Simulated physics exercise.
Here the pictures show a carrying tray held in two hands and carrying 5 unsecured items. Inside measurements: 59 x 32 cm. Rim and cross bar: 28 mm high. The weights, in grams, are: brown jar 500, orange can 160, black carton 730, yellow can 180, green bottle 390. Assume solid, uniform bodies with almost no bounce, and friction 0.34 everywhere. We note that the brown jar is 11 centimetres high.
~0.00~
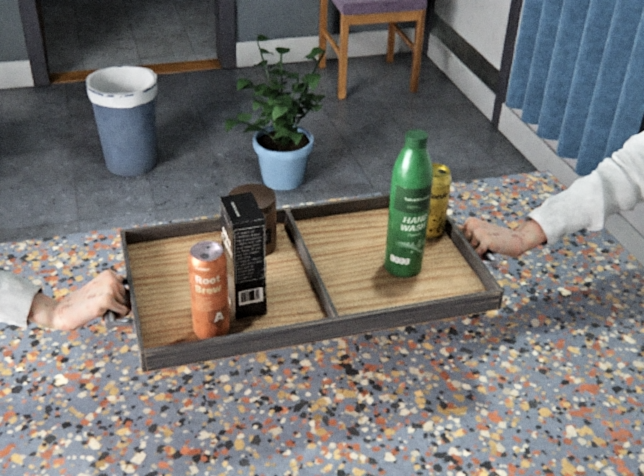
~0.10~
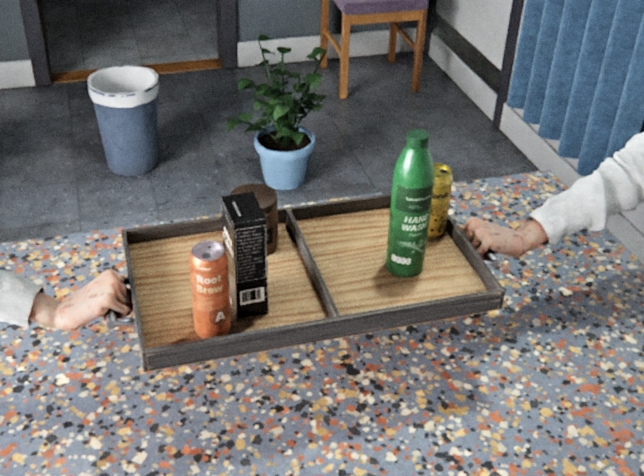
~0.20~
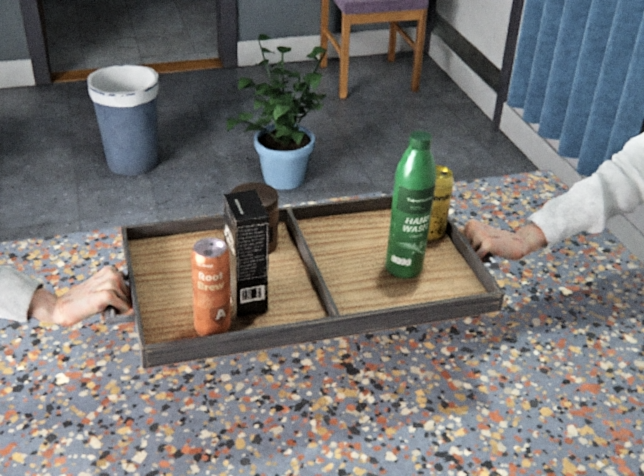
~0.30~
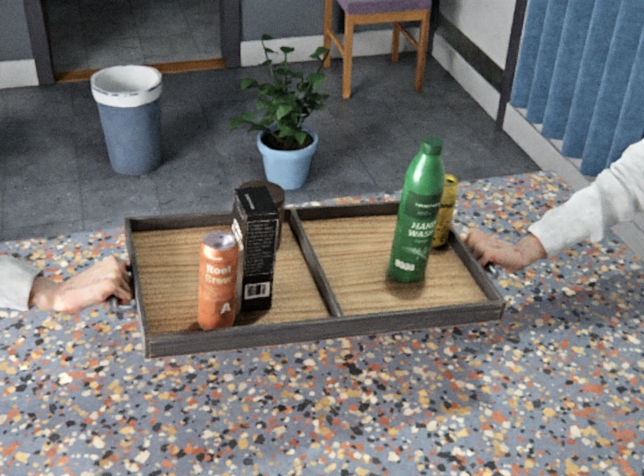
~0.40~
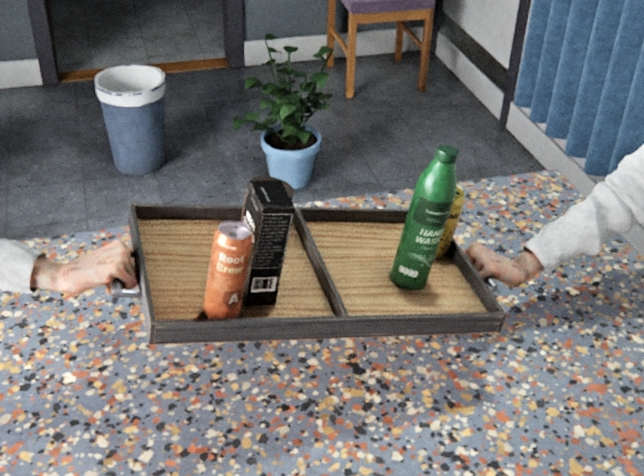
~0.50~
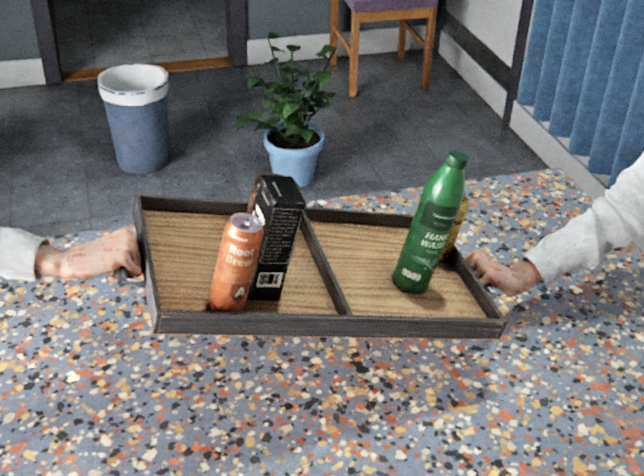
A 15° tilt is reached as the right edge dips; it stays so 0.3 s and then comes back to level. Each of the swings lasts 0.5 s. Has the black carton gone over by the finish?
Yes, it has gone over.
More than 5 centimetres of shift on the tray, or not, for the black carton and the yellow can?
Black carton: Is displaced. Yellow can: Remains in place.
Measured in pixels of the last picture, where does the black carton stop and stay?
It ends near (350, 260).
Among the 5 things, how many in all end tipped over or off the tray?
It comes to 2.
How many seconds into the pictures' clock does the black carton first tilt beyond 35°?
At around 1.0 seconds on the pictures' clock.
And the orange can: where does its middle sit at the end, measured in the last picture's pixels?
Resting point, approx. (220, 291) px.
By 1.10 s, tray at 10°, right edge down; black carton on its side near (334, 260); green bottle rocked 33° off its seat.
By 1.30 s, tray at 1°, right edge down; green bottle now off the tray; black carton on its side near (350, 260).
When it is over (1.9 s), off the tray and tipped over, green bottle; lying over on the tray, black carton; the other 3 within 5 cm of the start. In the last view, black carton near (350, 260).
